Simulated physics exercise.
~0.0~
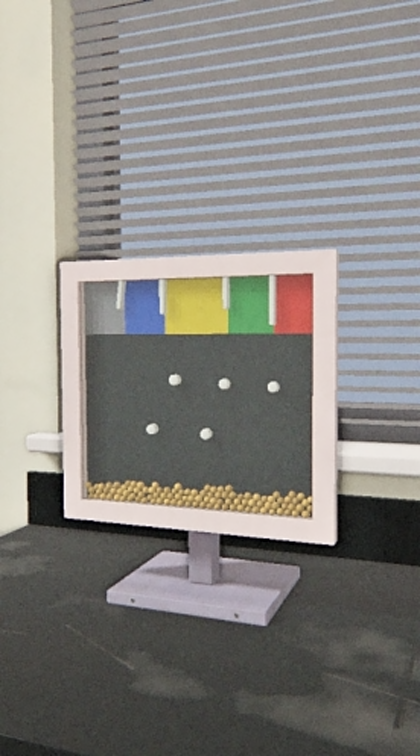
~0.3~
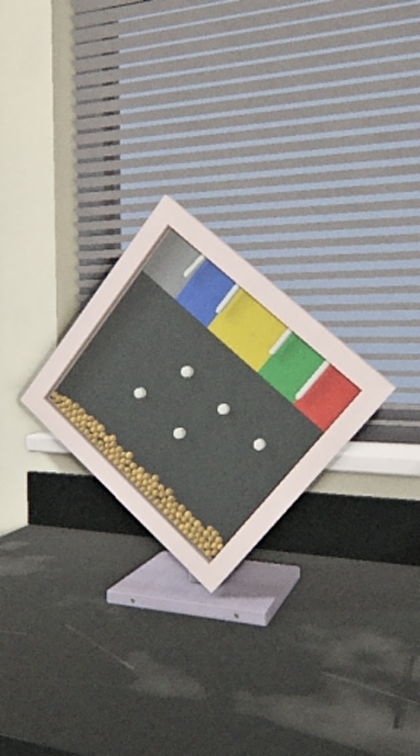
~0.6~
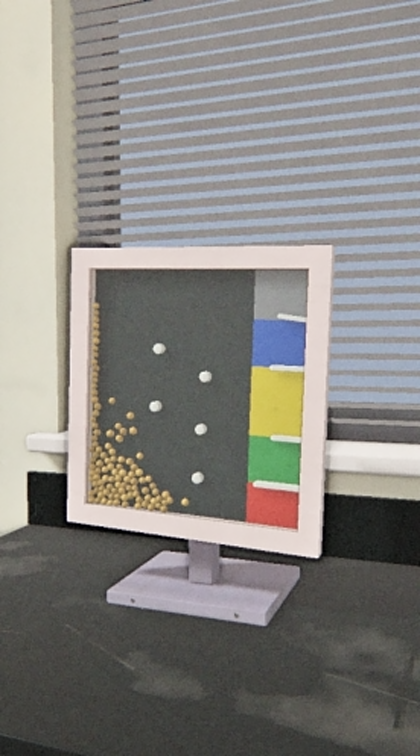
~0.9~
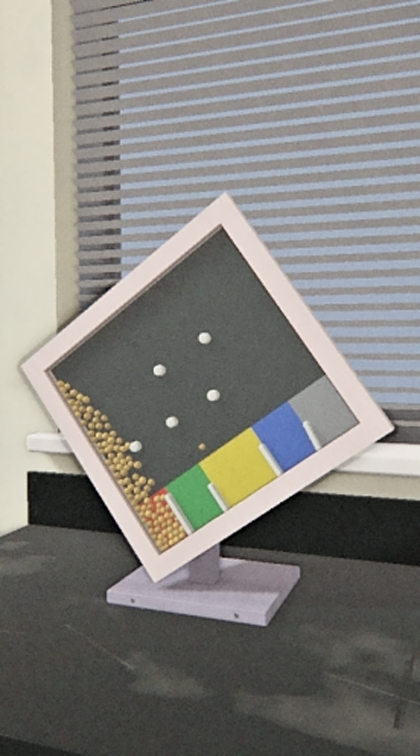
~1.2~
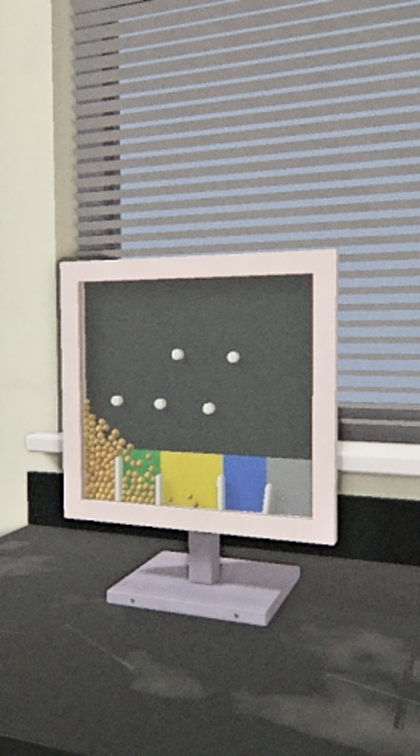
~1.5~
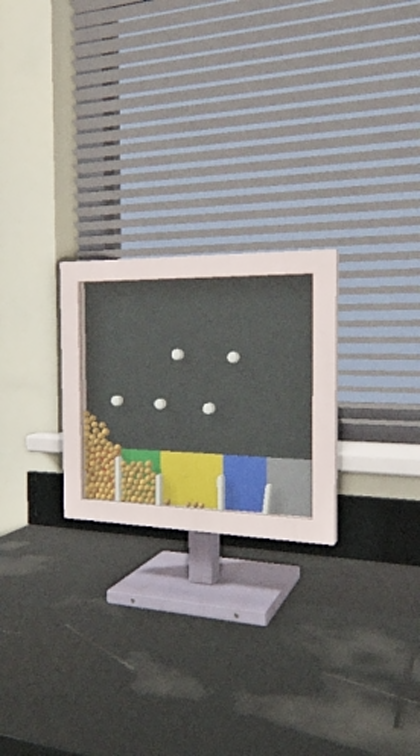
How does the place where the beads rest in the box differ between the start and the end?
At the start the beads lie in a low layer along the whole bottom edge, below the white pegs. At the end they are heaped toward the lower left, mostly in the red and green pockets.
